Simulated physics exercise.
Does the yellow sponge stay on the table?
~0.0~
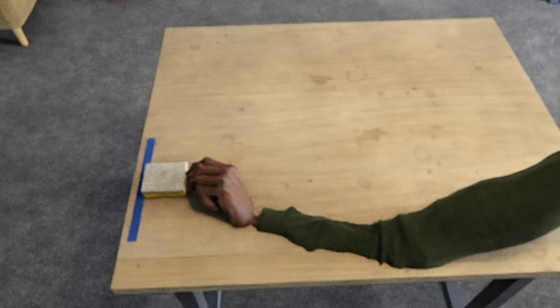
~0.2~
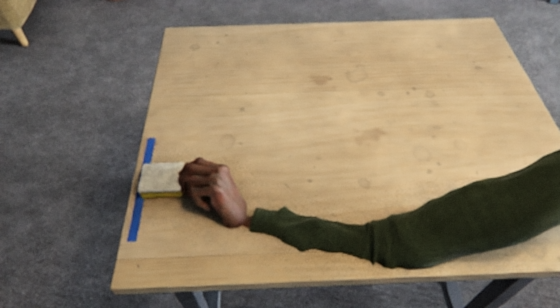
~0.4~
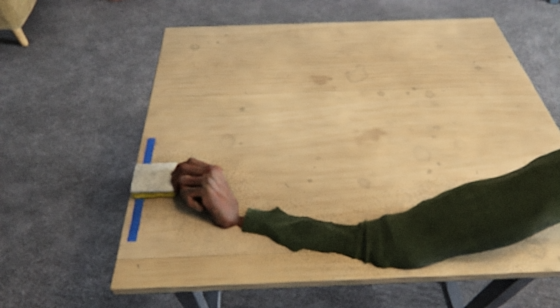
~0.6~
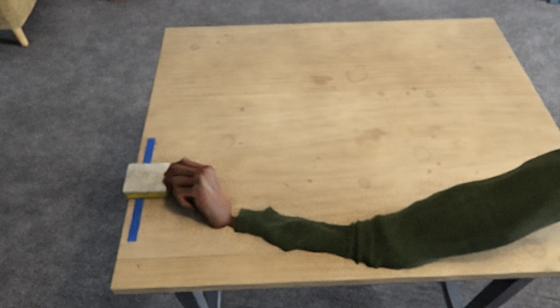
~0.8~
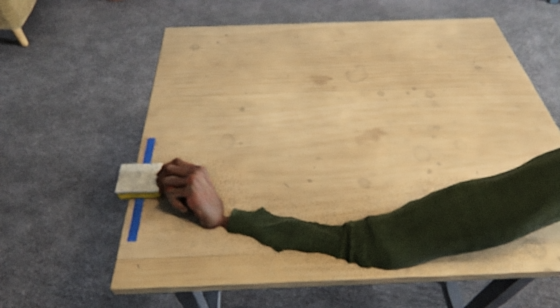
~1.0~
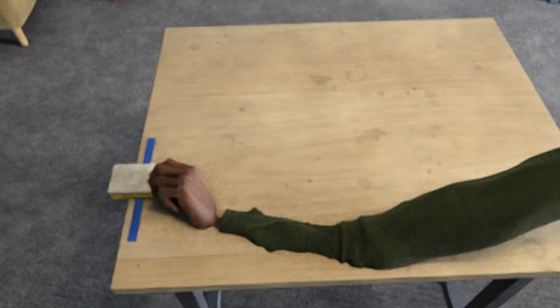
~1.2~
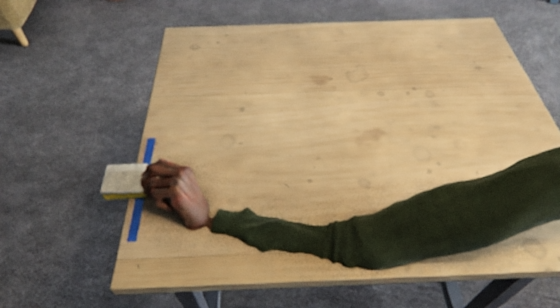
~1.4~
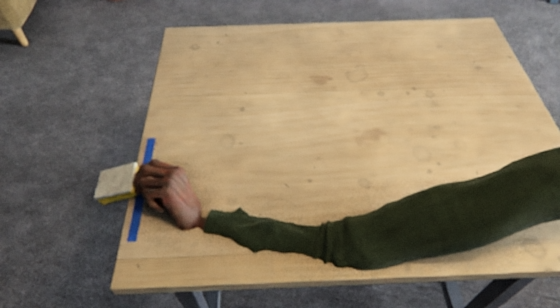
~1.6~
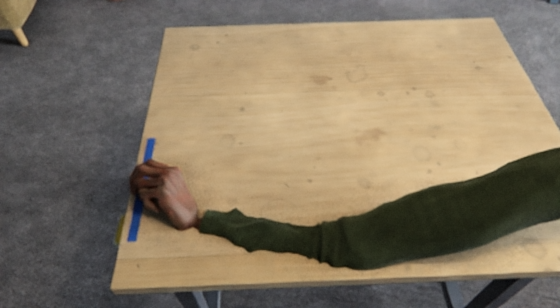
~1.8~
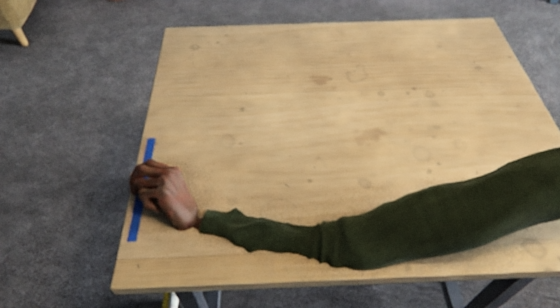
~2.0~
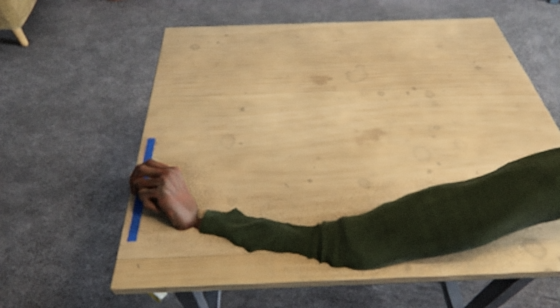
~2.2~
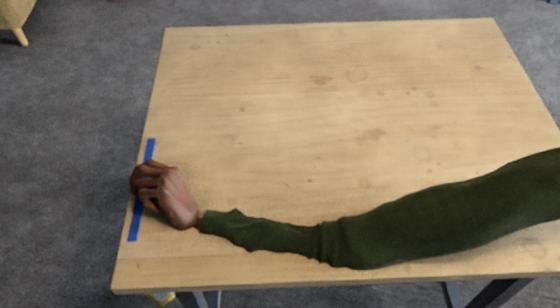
No, the yellow sponge is pushed past the blue tape and goes over the left edge of the table.
